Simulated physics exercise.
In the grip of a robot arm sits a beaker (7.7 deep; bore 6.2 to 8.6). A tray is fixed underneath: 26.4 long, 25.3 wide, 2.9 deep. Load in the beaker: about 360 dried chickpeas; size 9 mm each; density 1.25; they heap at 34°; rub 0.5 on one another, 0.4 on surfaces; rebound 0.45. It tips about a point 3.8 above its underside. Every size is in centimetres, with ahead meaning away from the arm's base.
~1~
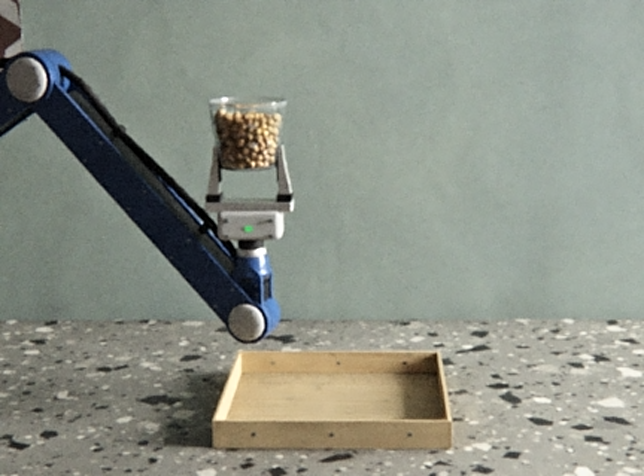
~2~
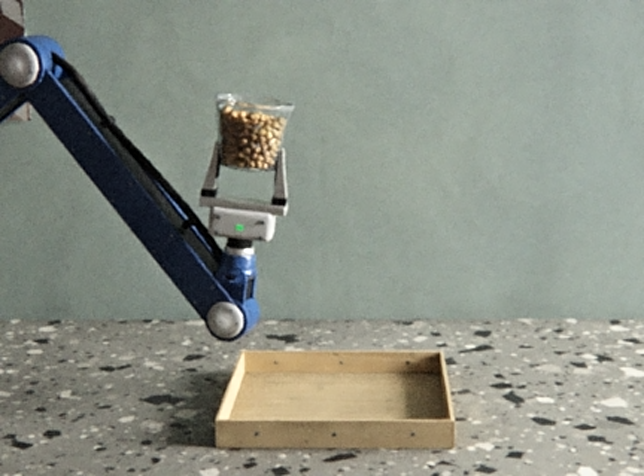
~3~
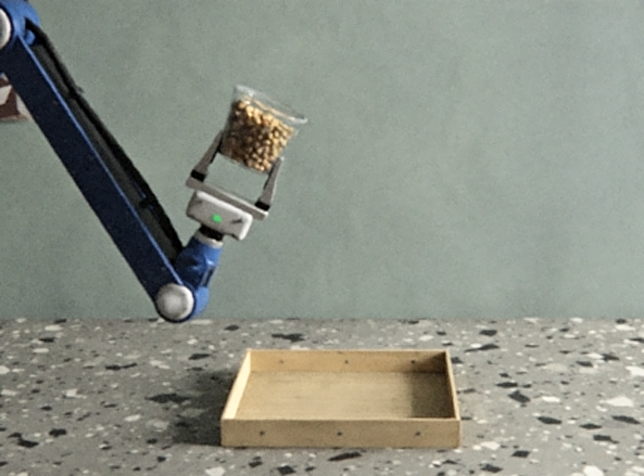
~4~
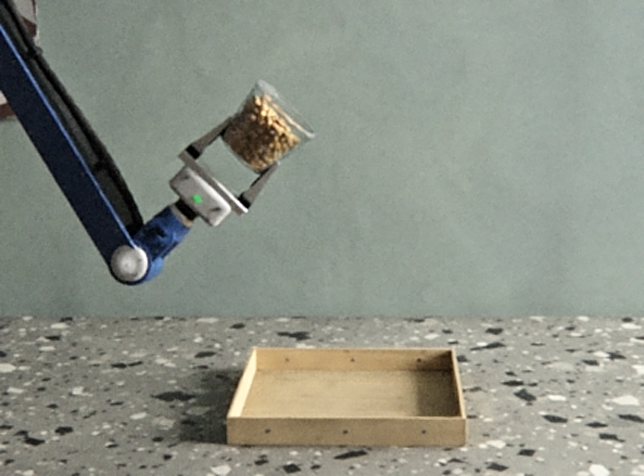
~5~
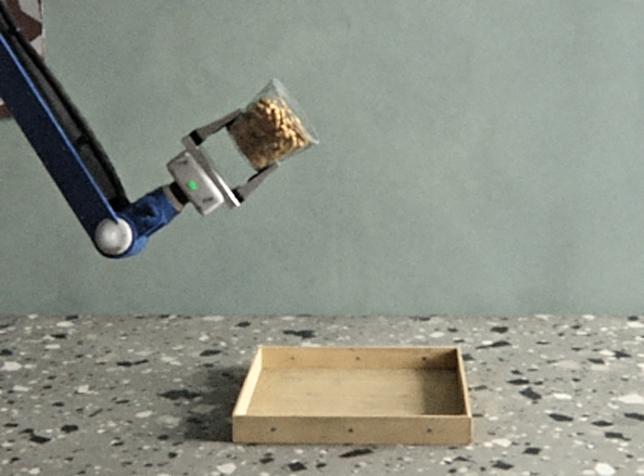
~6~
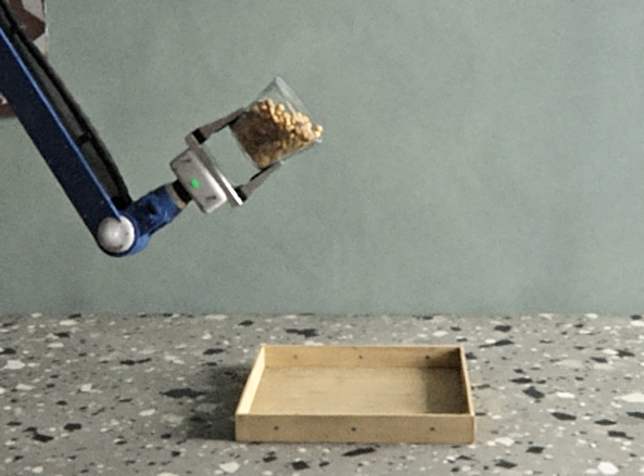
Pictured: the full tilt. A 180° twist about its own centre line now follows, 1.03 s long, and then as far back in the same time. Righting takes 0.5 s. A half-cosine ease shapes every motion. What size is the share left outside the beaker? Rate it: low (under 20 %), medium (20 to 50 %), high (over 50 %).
Rating: Low.
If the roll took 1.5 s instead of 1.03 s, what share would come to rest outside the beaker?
With that change you'd see near 10 per cent.
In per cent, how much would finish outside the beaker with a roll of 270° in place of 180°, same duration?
In that case you'd get close to 10 per cent.
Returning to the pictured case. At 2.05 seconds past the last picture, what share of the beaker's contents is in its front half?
That comes to around 60 per cent.
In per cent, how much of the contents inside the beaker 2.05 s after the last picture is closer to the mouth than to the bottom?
I'd put it at some 45 per cent.
Then, 1.02 s on, tipped 56°, highest piece 37 above the table; 340 in the beaker, 13 in the tray, 5 in flight or on a rim.
Then, 2.05 s on, tipped 56°, highest piece 37 above the table; 333 in the beaker, 23 in the tray, 2 in flight or on a rim.
Then, 2.76 s on, upright, highest piece 38 above the table; 331 in the beaker, 27 in the tray.
Then, 3.46 s on, upright, highest piece 38 above the table; 331 in the beaker, 27 in the tray.
In the end, 331 in the beaker, 27 in the tray. That is 8 % outside the beaker.
